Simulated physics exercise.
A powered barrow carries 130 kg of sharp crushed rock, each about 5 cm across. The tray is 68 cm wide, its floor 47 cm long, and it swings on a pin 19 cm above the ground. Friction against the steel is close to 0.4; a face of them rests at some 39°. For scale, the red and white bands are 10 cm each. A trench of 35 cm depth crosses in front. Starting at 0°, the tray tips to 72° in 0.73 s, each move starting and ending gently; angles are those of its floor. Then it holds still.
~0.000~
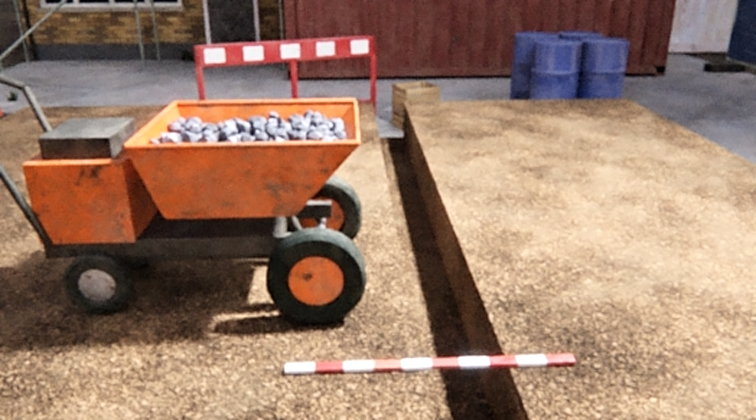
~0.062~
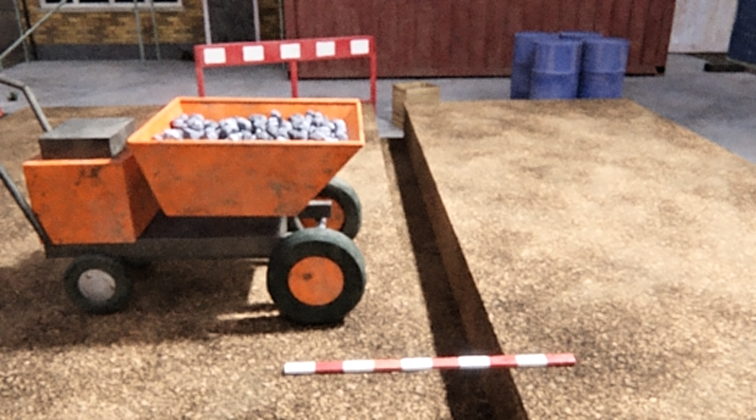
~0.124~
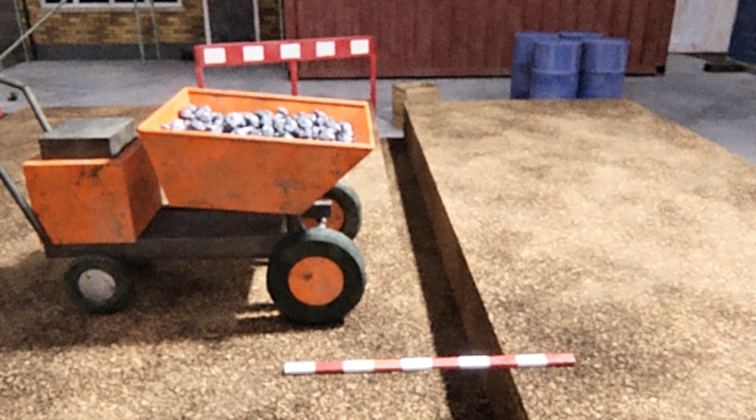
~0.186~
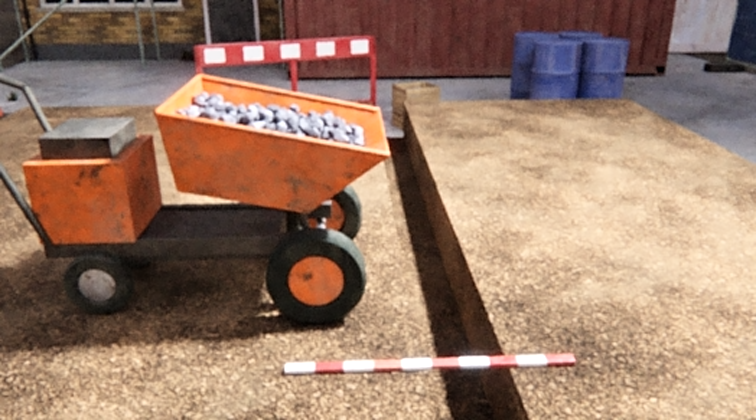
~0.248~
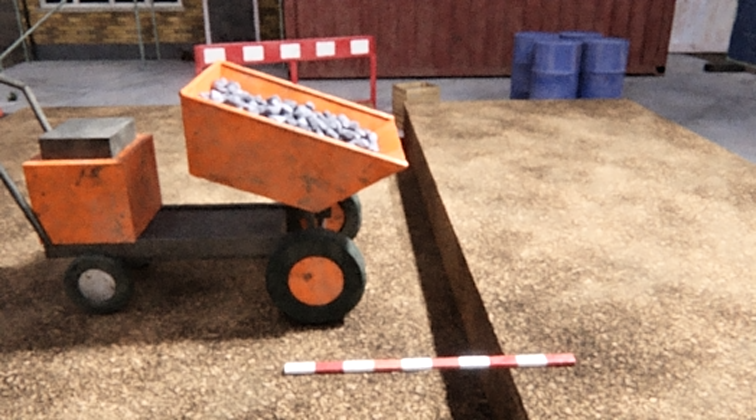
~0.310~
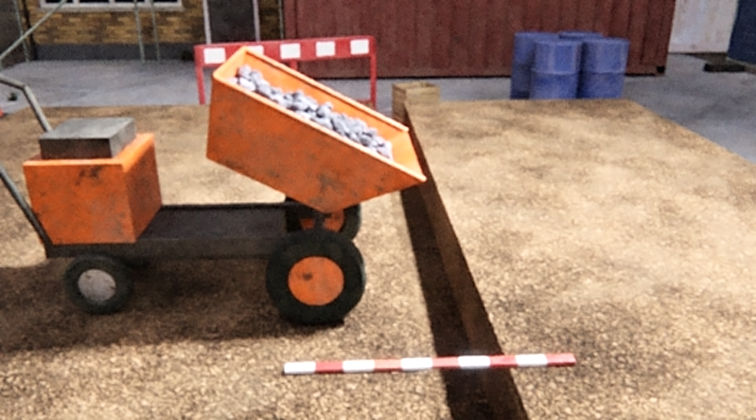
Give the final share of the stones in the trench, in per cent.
Roughly 41 per cent ends in the trench.
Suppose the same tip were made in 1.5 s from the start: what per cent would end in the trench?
In that case some 60 per cent.
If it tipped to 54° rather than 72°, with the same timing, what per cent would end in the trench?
Then about 10 per cent.
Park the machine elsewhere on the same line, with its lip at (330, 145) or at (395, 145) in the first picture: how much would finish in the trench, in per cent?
Near 65 per cent from the first place, 15 from the second.
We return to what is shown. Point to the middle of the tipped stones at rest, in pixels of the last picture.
Their middle is at about (497, 275).
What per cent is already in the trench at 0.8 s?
About 5 per cent by then.
After 0.6 s the floor is at 61°; 100 % in the tray; the foremost stones are at (448, 208).
After 0.8 s the floor is at 72°; 68 % in the tray, 5 % in the trench, 27 % past the trench; the foremost stones are at (541, 286).
After 1.2 s the floor is at 72°; 22 % in the tray, 16 % in the trench, 62 % past the trench; the foremost stones are at (676, 264).
After 3.1 s the floor is at 72°; 0 % in the tray, 41 % in the trench, 59 % past the trench; the foremost stones are past the picture's edge.
